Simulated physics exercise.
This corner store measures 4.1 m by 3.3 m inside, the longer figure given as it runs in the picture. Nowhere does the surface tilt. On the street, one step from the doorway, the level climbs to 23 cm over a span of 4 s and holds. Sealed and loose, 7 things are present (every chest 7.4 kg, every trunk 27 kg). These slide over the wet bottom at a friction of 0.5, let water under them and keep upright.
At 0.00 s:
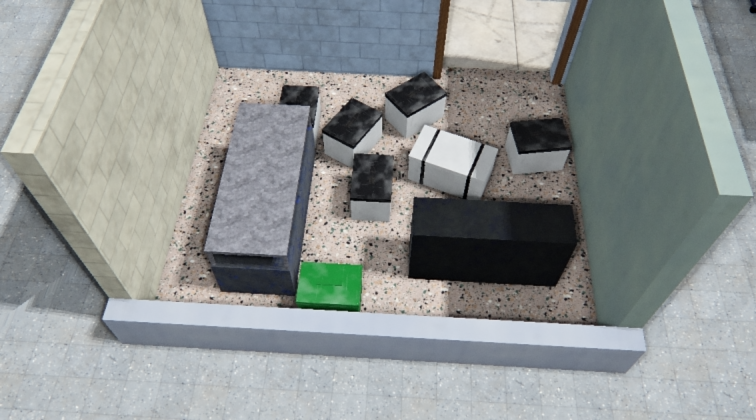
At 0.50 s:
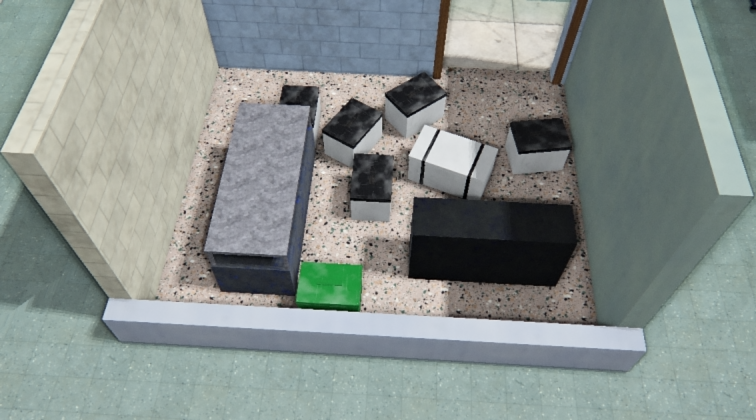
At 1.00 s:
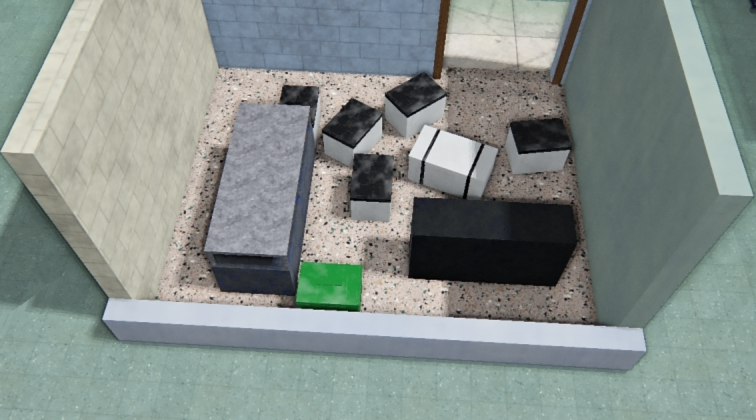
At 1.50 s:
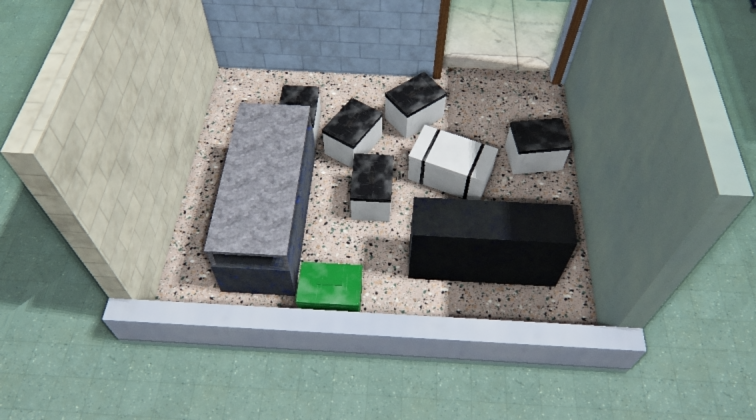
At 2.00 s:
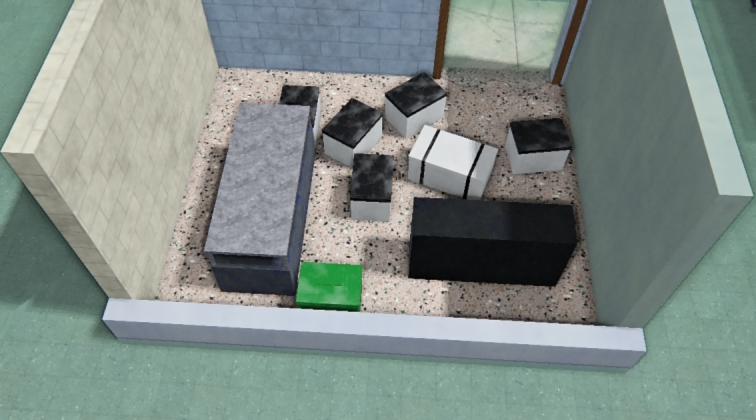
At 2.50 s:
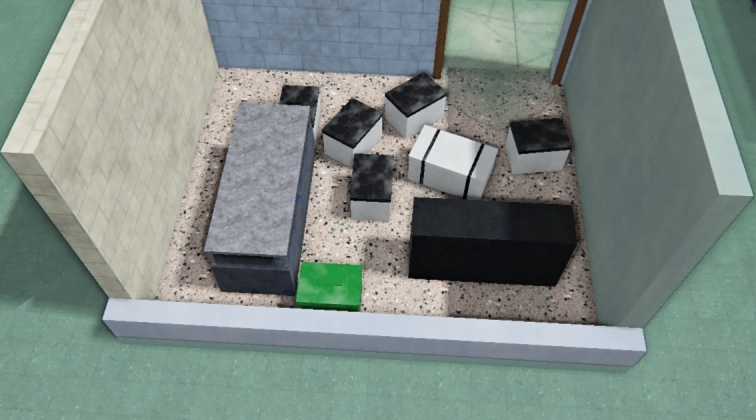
Greenish water spread across the gray ground around a small walled room and began creeping in through the doorway at the back, while the boxes and the dark block inside all stayed put.
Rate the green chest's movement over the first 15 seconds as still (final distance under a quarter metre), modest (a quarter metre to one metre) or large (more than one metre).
The rating is still.
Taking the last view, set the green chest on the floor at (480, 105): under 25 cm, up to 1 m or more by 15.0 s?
In that run it wanders far off.
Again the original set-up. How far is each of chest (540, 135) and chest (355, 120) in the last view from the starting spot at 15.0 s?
Respectively 60 and 140 cm.
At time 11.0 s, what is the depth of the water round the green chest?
I'd say around 14 cm.
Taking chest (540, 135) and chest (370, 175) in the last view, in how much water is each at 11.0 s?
Some 16 cm at the first, some 19 cm at the second.
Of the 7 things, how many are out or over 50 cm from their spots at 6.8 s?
At that moment it comes to 3.
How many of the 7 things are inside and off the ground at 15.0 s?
Count at that moment: 7.
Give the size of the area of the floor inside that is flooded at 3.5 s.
Roughly 2.5 m2.
After 3.5 s the green chest is near (330, 283), 0.0 m from its start, aground; 0 afloat.
After 6.8 s the green chest is near (332, 292), 0.1 m from its start, aground; 3 afloat.
After 11.0 s the green chest is near (319, 287), 0.1 m from its start, afloat; 7 afloat.
After 15.0 s the green chest is near (319, 283), 0.1 m from its start, afloat; 7 afloat.
